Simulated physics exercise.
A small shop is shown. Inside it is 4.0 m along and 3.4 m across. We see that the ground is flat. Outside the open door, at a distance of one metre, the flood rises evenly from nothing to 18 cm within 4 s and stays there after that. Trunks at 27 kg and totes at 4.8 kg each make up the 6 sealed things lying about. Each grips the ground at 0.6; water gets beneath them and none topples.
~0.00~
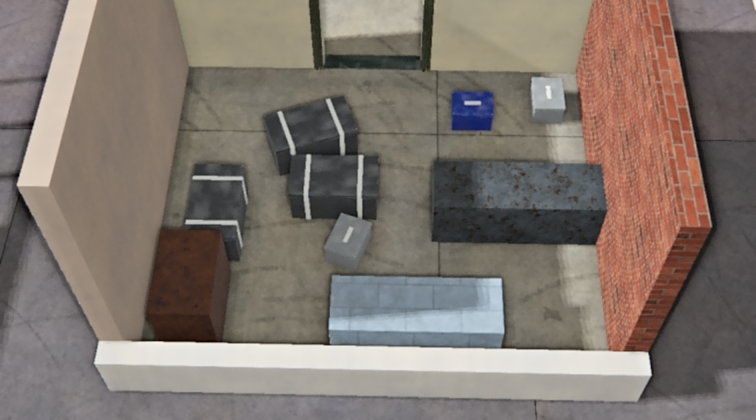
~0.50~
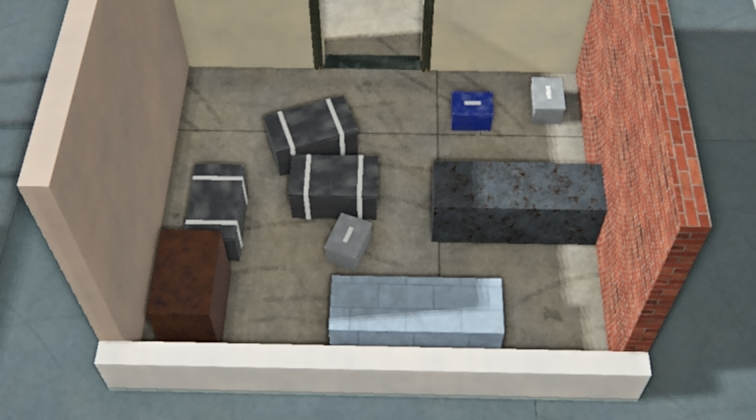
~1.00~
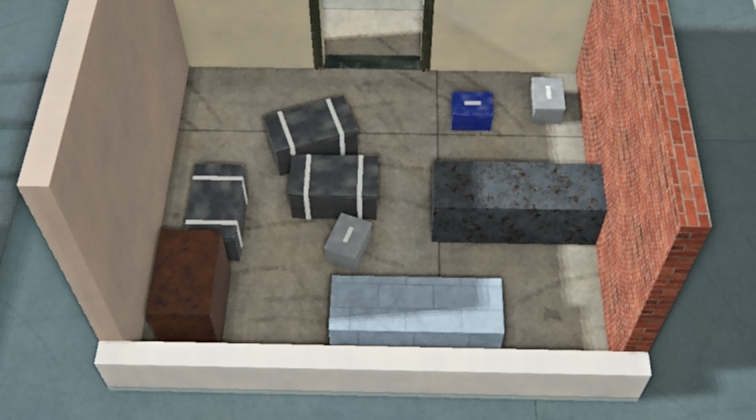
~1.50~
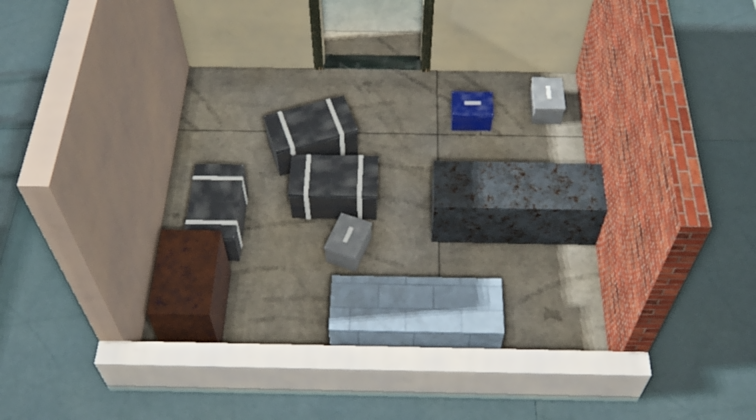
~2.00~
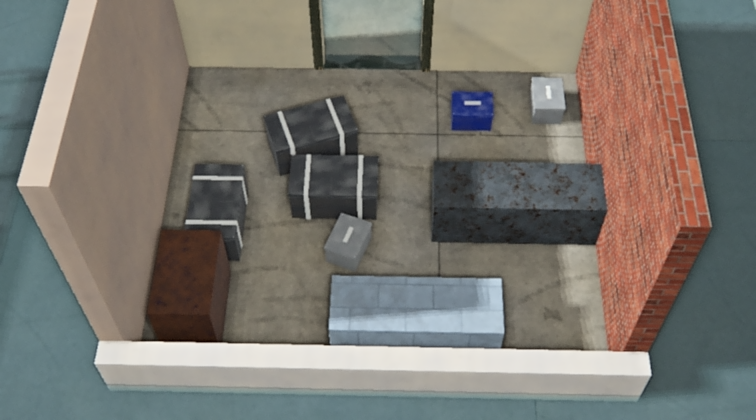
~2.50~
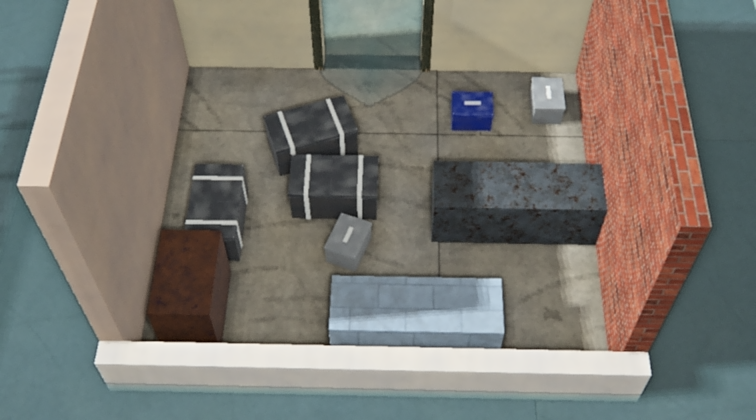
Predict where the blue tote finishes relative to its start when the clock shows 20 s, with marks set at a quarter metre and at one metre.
A short shift.
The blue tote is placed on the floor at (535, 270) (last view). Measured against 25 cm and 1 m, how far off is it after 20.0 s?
Well, it gets a small push.
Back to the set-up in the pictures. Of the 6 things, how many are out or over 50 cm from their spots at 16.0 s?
4.
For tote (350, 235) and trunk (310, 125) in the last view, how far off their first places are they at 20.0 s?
Shifts: 140 cm / 120 cm.
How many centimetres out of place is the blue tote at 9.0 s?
I'd guess some 20 cm by then.
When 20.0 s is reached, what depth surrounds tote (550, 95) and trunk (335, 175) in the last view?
I'd estimate 10 cm for the first and 14 cm for the second.
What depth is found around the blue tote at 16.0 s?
Around 8 cm.
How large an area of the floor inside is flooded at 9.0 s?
Around 11.0 m2 of it.
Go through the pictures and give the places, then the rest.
The first picture shows the blue tote at (473, 103), on the bottom; water covers 0.0 m2; 0 of 6 have shifted.
The second picture shows the blue tote at (473, 103), on the bottom; water covers 0.0 m2; 0 of 6 have shifted.
The third picture shows the blue tote at (473, 103) rests on the ground; water covers 0.0 m2; 0 of 6 have shifted.
The fourth picture shows the blue tote at (473, 103), on the bottom; 0.0 m2 under water; 0 of 6 have shifted.
The fifth picture shows the blue tote at (473, 103), on the bottom; water covers 0.0 m2; 0 of 6 have shifted.
The sixth picture shows the blue tote at (473, 103), on the bottom; 0.3 m2 under water; 0 of 6 have shifted.
After 4.0 s the blue tote is near (473, 103), 0.0 m from its start, aground; 0 afloat.
After 9.0 s the blue tote is near (468, 117), 0.2 m from its start, afloat; 3 afloat.
After 16.0 s the blue tote is near (496, 72), 0.4 m from its start, afloat; 6 afloat.
After 20.0 s the blue tote is near (540, 123), 0.7 m from its start, afloat; 6 afloat.
